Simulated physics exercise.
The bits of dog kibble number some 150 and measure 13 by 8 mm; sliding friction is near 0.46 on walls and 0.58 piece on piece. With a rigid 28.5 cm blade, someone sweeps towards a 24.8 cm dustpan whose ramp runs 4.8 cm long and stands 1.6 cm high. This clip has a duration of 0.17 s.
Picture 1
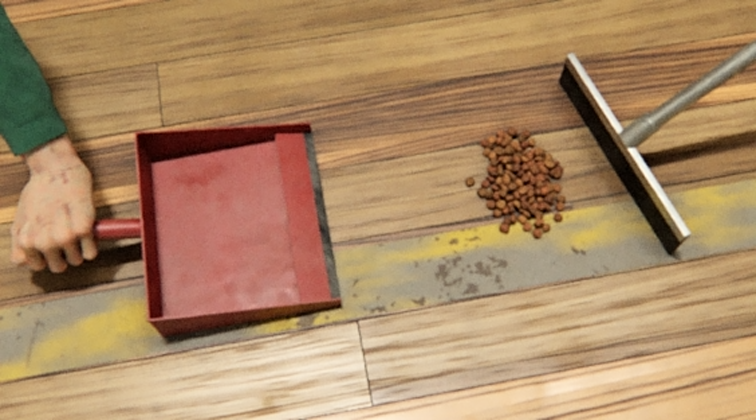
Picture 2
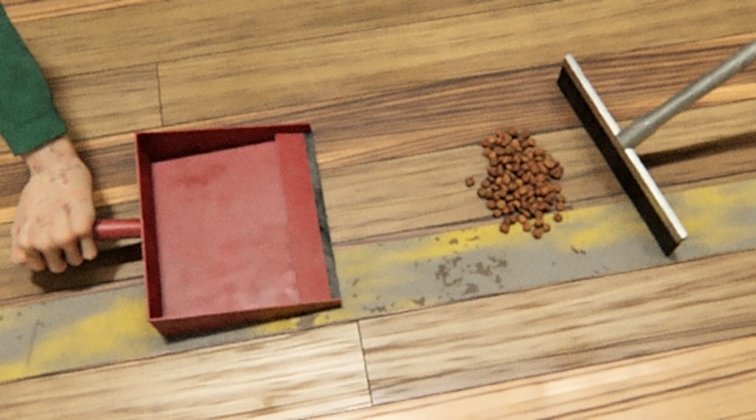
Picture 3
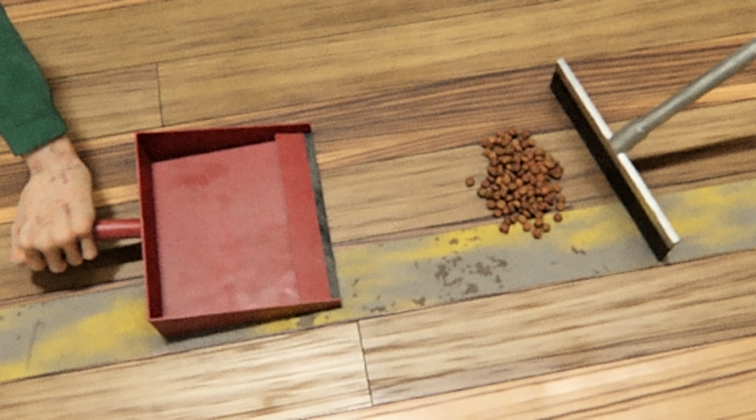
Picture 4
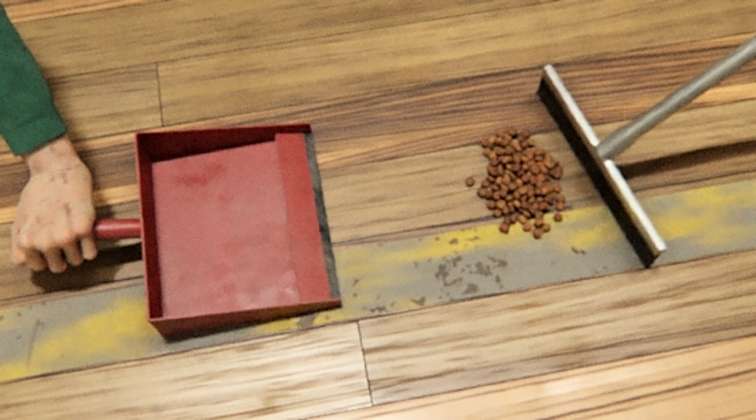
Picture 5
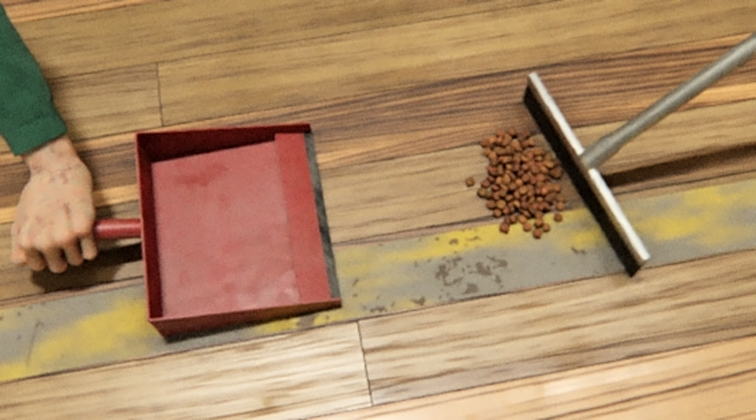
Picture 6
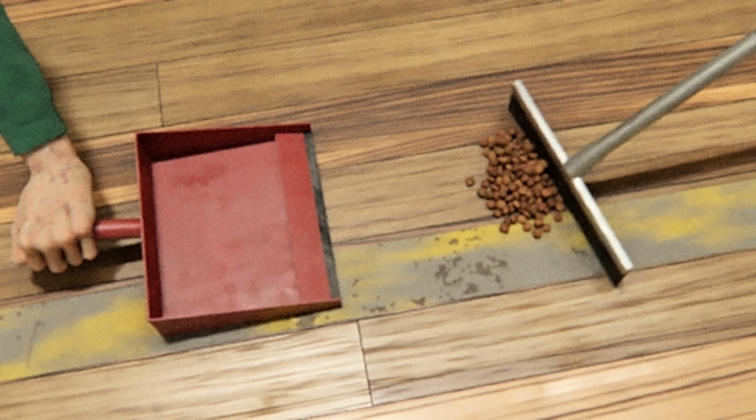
The clip opens on a hand in a green sleeve gripping a red dustpan at left, a small pile of brown kibble lying on a wooden floor, and a long-handled blade at right. The blade slides slowly leftward and slightly down until it presses into the pile's right edge, nudging some pieces while the dustpan stays still.
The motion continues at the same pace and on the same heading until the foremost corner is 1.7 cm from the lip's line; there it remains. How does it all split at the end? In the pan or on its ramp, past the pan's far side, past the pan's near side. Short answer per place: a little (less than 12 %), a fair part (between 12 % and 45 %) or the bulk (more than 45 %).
Pan - a fair part, far side - a little, near side - a fair part.
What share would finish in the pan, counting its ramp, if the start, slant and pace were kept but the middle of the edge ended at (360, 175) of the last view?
About 5 per cent.
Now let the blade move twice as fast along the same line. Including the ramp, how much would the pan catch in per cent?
Near 45 %.
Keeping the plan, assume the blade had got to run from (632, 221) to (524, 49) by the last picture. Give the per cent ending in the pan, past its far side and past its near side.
Split: Pan = 0, far = 10, near = 0.
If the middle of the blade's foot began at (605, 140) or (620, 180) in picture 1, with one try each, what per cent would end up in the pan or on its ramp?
Estimates: 15 percent and 25 percent.
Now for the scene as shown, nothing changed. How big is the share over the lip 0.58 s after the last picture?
By that time, around 20 percent.
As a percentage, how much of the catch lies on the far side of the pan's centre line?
Something like 10 per cent of the catch.
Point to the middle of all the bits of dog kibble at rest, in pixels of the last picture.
(345, 275).
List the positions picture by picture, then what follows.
Blade from (683, 236) to (570, 61), moved 0.0 cm, 0 of the pieces shifted so far; middle of the pieces at (518, 179); pan at (226, 232), in the first picture.
Blade from (680, 238) to (567, 62), moved 0.4 cm, 0 of the pieces shifted so far; middle of the pieces at (518, 179), in the second picture.
Blade from (672, 243) to (560, 66), moved 1.6 cm, 0 of the pieces shifted so far; middle of the pieces at (518, 179), in the third picture.
Blade from (659, 250) to (547, 73), moved 3.7 cm, 0 of the pieces shifted so far; middle of the pieces at (518, 179), in the fourth picture.
Blade from (642, 260) to (532, 81), moved 6.1 cm, 0 of the pieces shifted so far; middle of the pieces at (518, 179), in the fifth picture.
Blade from (626, 269) to (516, 88), moved 8.5 cm, 45 of the pieces shifted so far; middle of the pieces at (517, 180); pan at (226, 232), in the sixth picture.
Then, 0.20 s after the last picture, middle of the blade 17 cm from the lip; 0 % over the lip, far side 0 %, near side 0 %.
Then, 0.33 s after the last picture, middle of the blade 9 cm from the lip; 0 % over the lip, far side 0 %, near side 10 %.
Then, 0.58 s after the last picture, middle of the blade 5 cm from the lip; 20 % over the lip, far side 0 %, near side 25 %.
In the end, pan 20 %, far side 0 %, near side 25 %, in front of the lip or behind the blade 55 %.
